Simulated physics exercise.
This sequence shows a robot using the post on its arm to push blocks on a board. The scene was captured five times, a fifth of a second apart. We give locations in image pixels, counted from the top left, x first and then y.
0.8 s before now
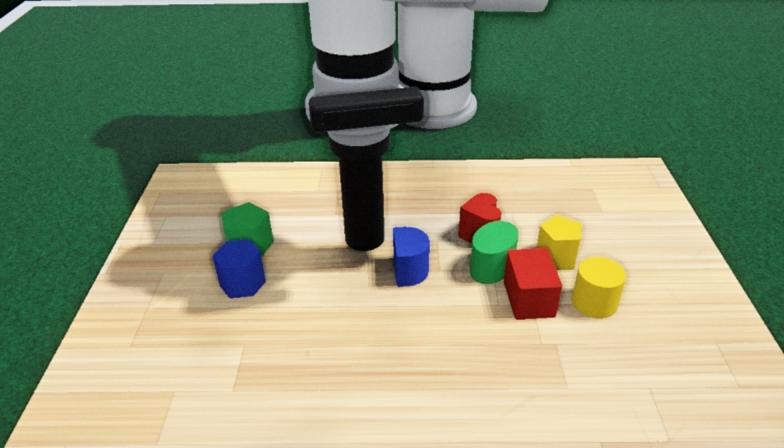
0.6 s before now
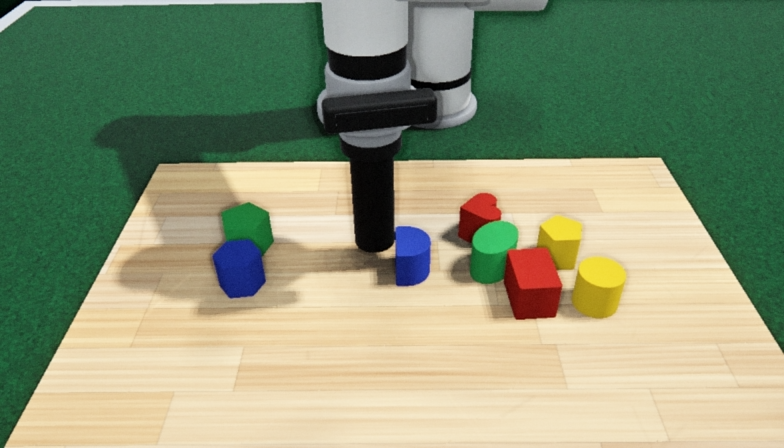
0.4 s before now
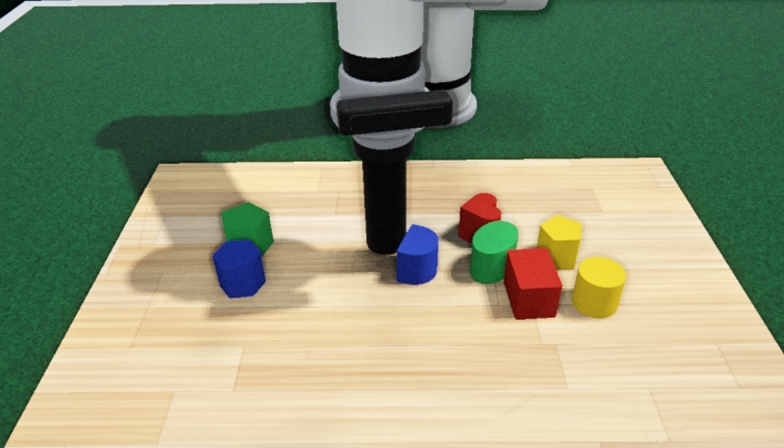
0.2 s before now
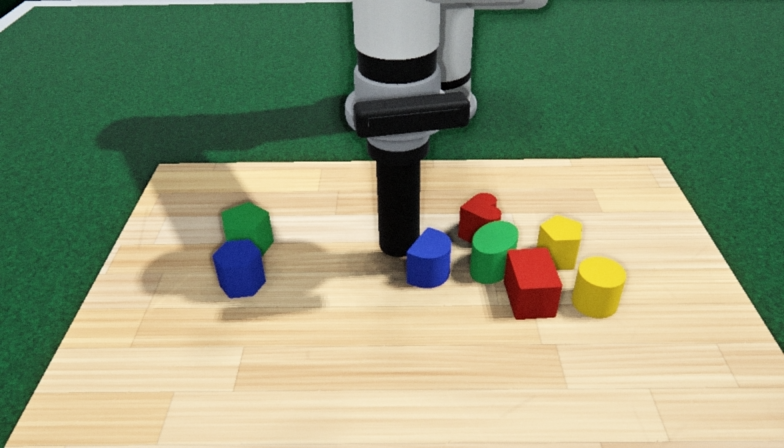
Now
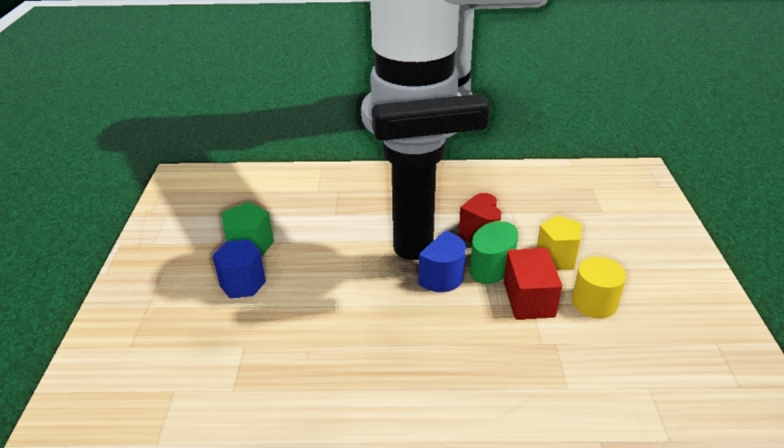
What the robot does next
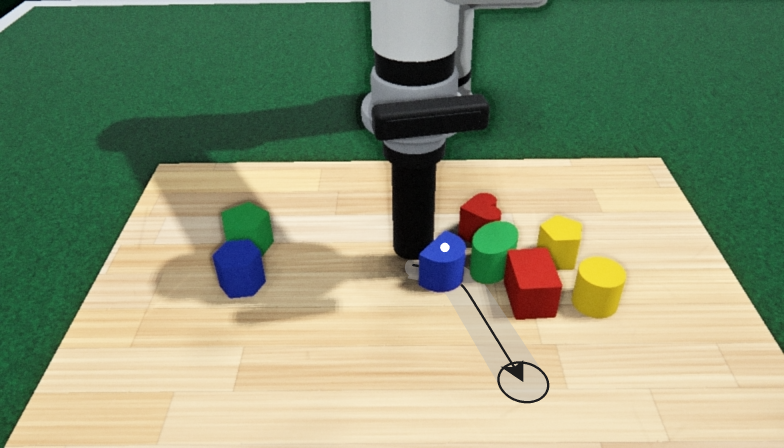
On a wooden board, a robot arm's black post moves right and pushes a blue half-round block closer to a green block.
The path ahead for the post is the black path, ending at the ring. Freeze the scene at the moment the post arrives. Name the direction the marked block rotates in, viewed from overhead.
It twists against the clock when seen from above.
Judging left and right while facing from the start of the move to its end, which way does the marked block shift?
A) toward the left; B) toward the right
A - toward the left.
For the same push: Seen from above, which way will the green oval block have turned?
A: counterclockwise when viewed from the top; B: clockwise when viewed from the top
A - counterclockwise when viewed from the top.
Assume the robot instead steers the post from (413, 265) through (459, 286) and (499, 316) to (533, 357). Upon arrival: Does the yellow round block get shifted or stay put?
The yellow round block moves.
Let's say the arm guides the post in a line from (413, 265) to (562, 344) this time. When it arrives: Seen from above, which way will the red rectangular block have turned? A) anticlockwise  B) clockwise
A: Anticlockwise.
The drawn path runs from (413, 265) over (463, 287) and (491, 330) to (523, 382); the dot is on the blue half-round block.
What follows on the original path. One third of the way, post at (465, 270); blue half-round block at (493, 277); green oval block at (504, 237), turned 30° anticlockwise; red rectangular block at (541, 268), turned 20° clockwise.
Two thirds of the way, post at (494, 312); blue half-round block at (534, 315); green oval block at (504, 237), turned 30° anticlockwise; red rectangular block at (548, 272).
At the end, post at (526, 363); blue half-round block at (564, 332), turned 50° anticlockwise; red heart not moved; green oval block at (504, 237), turned 30° anticlockwise; red rectangular block at (548, 272).
